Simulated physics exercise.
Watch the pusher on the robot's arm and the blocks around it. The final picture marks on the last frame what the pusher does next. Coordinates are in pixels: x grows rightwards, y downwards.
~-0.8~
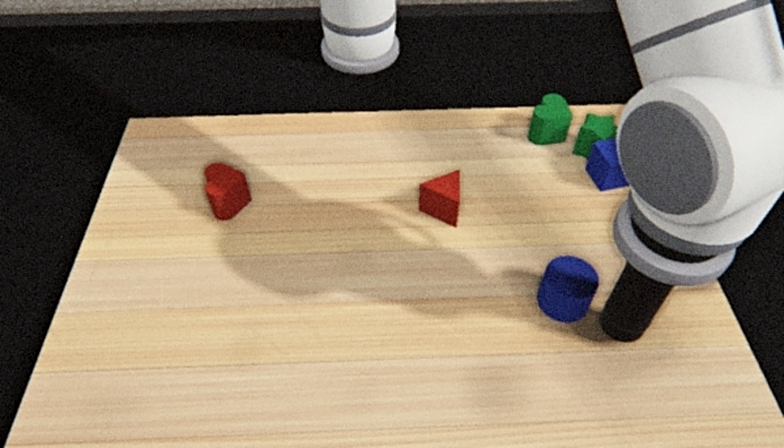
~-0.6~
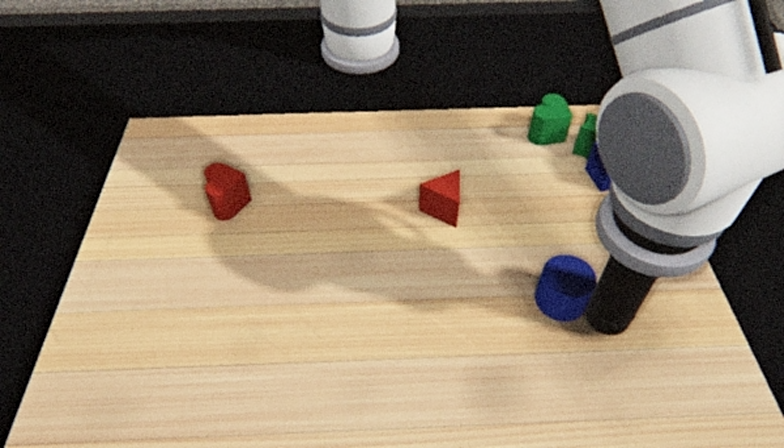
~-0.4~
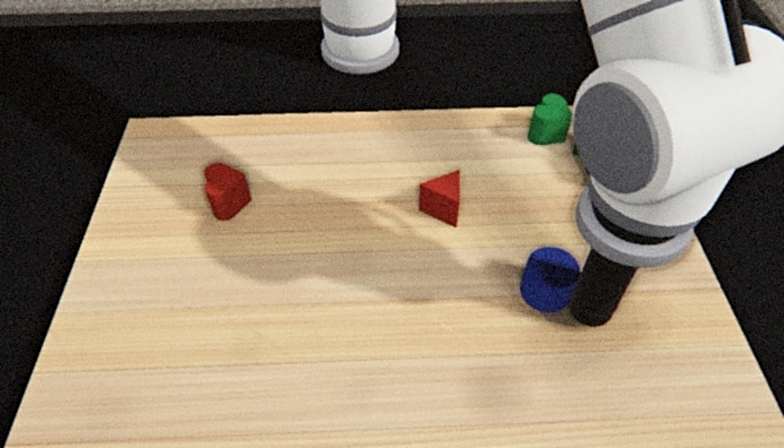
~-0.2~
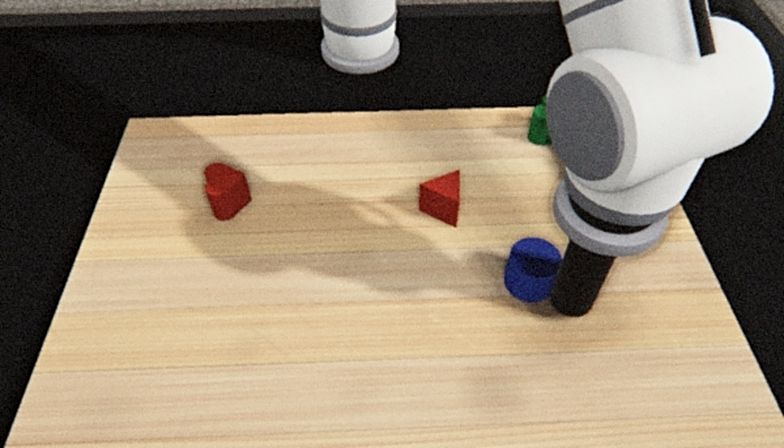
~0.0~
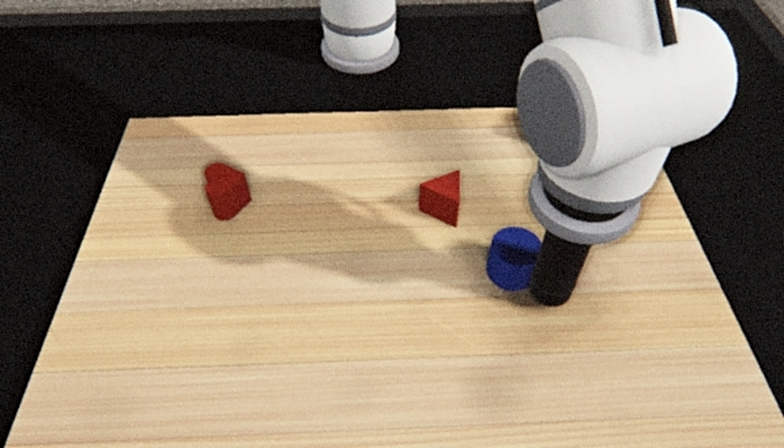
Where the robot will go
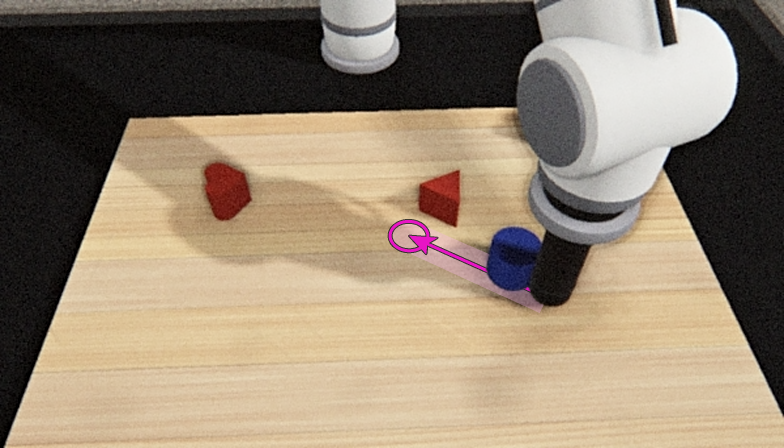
At the start, a robot arm's black pusher stands just right of a blue cylinder on a wooden board, with two red blocks to the left and green and blue blocks behind. The pusher nudges the cylinder a short way up and left toward the red triangular block, while the arm increasingly covers the back blocks.
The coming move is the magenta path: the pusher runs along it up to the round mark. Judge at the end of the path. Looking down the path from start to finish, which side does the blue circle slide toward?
Displaced right.
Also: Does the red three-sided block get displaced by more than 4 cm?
It seems not.
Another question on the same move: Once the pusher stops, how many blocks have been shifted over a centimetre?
That's two.
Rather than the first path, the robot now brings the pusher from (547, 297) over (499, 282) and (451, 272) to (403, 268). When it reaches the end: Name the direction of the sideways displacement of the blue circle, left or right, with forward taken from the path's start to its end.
Measured against the direction from start to end, the blue circle shifts toward the right-hand side.
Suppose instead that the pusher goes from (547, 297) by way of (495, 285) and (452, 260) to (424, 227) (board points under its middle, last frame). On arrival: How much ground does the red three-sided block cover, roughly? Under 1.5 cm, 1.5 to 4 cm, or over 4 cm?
My prediction: Between 1.5 and 4 cm.
The line goes from (547, 297) directly to (409, 236).
What follows on the original path. One third of the way, pusher (500, 268); blue circle (478, 219).
Two thirds of the way, pusher (453, 248); red three-sided block (437, 168), turned 25° anticlockwise; blue circle (454, 196).
At the end, pusher (409, 228); red three-sided block (439, 163), turned 50° anticlockwise; blue circle (447, 189).
